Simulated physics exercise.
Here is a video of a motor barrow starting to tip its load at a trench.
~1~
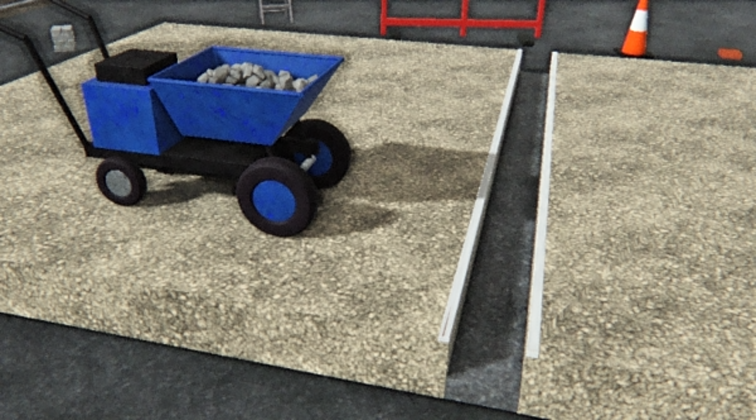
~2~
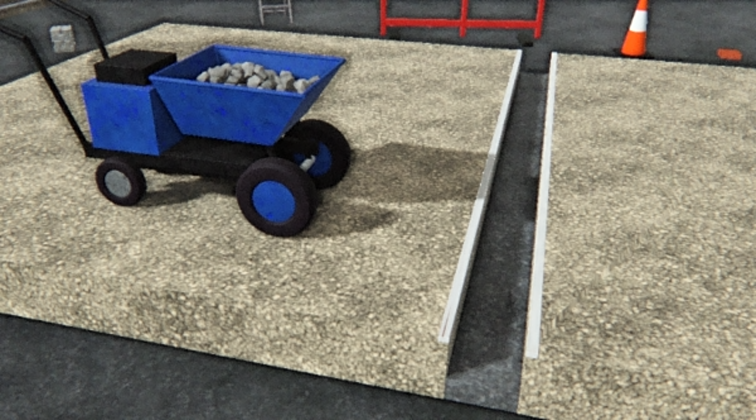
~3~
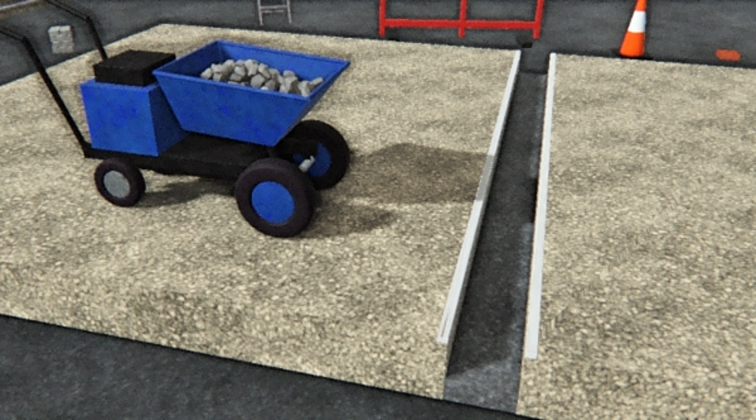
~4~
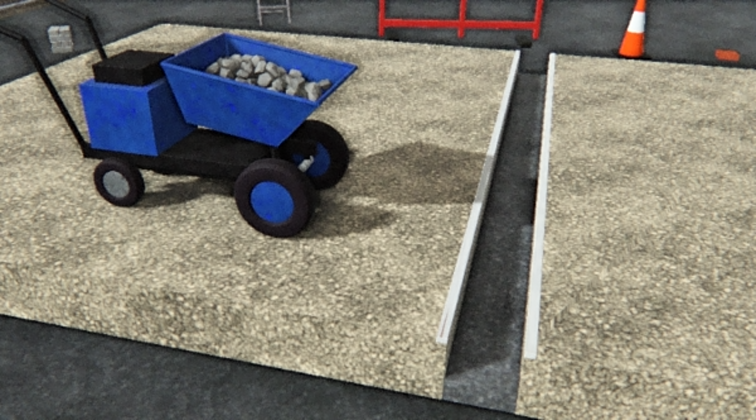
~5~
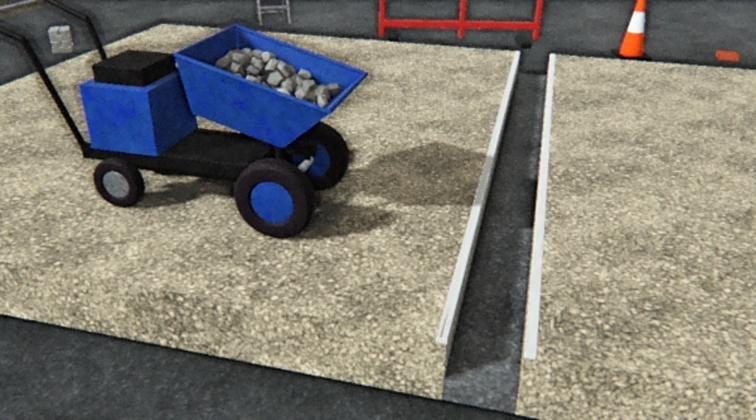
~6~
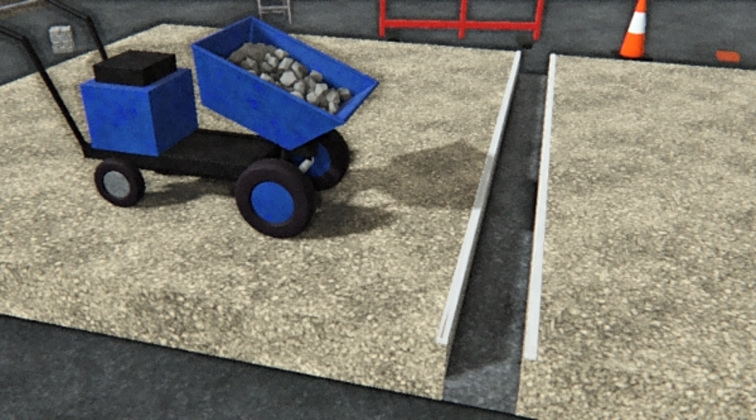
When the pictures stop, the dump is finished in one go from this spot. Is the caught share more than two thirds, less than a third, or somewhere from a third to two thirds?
My guess is the trench keeps shy of one third of it.
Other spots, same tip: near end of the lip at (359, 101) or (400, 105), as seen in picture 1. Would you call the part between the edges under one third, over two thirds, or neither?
Spot one gives over two thirds, spot two gives over two thirds.
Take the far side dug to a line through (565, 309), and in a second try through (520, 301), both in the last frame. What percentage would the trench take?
First one: 20 per cent; second one: 20 per cent.
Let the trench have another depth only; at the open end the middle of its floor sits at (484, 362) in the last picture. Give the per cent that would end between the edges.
20 %.
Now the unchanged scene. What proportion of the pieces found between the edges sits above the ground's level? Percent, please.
Roughly 0 percent.
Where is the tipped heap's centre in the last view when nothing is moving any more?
Roughly at (439, 226), give or take.
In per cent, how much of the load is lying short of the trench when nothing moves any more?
My estimate is around 60 percent.
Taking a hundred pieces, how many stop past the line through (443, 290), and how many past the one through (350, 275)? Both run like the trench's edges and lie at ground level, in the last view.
Around 30 per cent for the first, around 80 per cent for the second.
Shortly afterwards, skip tipped steeply; the whole lot in the skip.
Next, skip tipped right over; the bulk in the skip; near a quarter short of the trench; only a few in or heaped over the trench.
Some moments later, skip tipped right over; near a quarter in the skip; near two thirds short of the trench; near a quarter in or heaped over the trench.
In the end, skip tipped right over; near a quarter in the skip; near two thirds short of the trench; near a quarter in or heaped over the trench; none at all beyond it.
